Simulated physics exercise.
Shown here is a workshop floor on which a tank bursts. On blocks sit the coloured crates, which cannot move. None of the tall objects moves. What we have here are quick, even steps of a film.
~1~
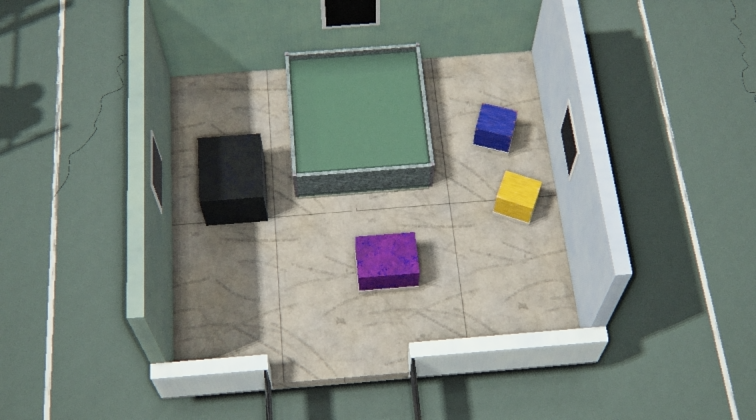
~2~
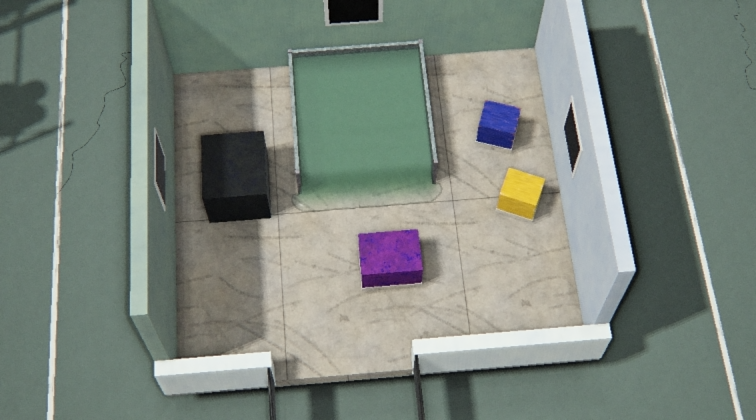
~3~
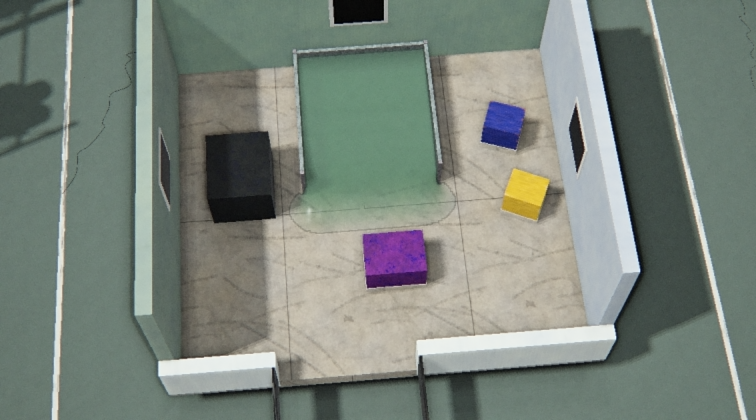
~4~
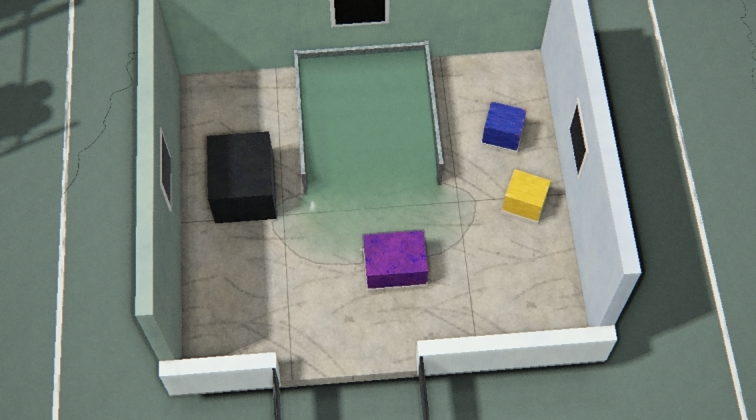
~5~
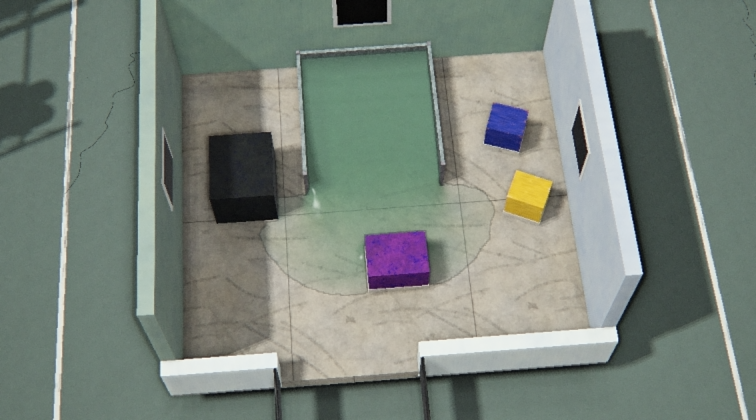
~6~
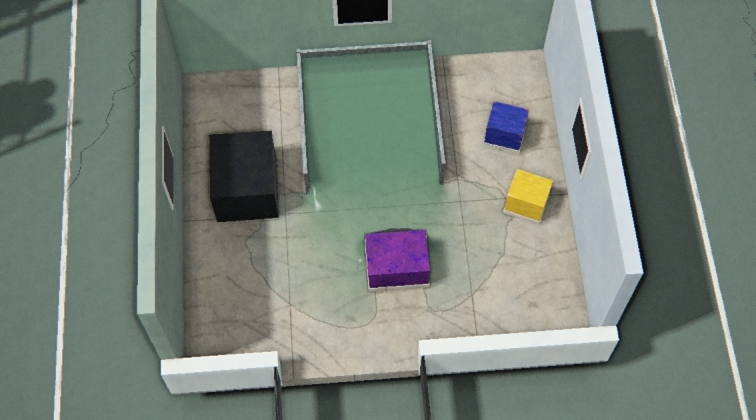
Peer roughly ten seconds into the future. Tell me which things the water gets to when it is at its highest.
Here is how it goes: The yellow crate is reached, the purple crate is reached, the blue crate is never reached.
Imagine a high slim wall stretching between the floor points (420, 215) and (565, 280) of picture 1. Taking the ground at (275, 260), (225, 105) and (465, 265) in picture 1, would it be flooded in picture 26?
As listed: Flooded, no water, awash.
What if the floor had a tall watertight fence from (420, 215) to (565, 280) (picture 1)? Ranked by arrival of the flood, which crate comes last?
One in blue.
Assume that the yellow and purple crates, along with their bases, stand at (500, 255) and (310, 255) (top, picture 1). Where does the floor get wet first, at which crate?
It's the purple one.
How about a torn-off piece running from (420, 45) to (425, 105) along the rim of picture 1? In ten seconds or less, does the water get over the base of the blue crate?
The blue one is reached.
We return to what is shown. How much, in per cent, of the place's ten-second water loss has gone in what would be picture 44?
Log: Around 70 %, estimated.
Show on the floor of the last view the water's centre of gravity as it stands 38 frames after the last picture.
I would point to (367, 224).
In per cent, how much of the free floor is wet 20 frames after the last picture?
Around 65 in a hundred.
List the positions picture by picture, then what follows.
The first frame shows the water tank at (358, 111) is whole and still.
In the second frame, the front is at (295, 197), out from the gap at (367, 179).
In the third frame, the front is at (294, 211), out from the gap at (371, 181).
In the fourth frame, the front is at (285, 237), out from the gap at (372, 182).
In the fifth frame, the front is at (307, 282), out from the gap at (374, 183).
In the sixth frame, the front is at (343, 322), out from the gap at (375, 182).
A moment on, water covers 45 % of the floor; the yellow crate water round its plinth, the purple crate water round its plinth, the blue crate not reached.
Next, water covers 55 % of the floor; the yellow crate water round its plinth, the purple crate water round its plinth, the blue crate not reached.
Then, water covers 65 % of the floor; the yellow crate water round its plinth, the purple crate water round its plinth, the blue crate water round its plinth.
Later, water covers 90 % of the floor; the yellow crate water round its plinth, the purple crate water round its plinth, the blue crate water round its plinth.
In the end, water covers 100 % of the floor; the yellow crate was topped, the purple crate was topped, the blue crate stayed above the water.
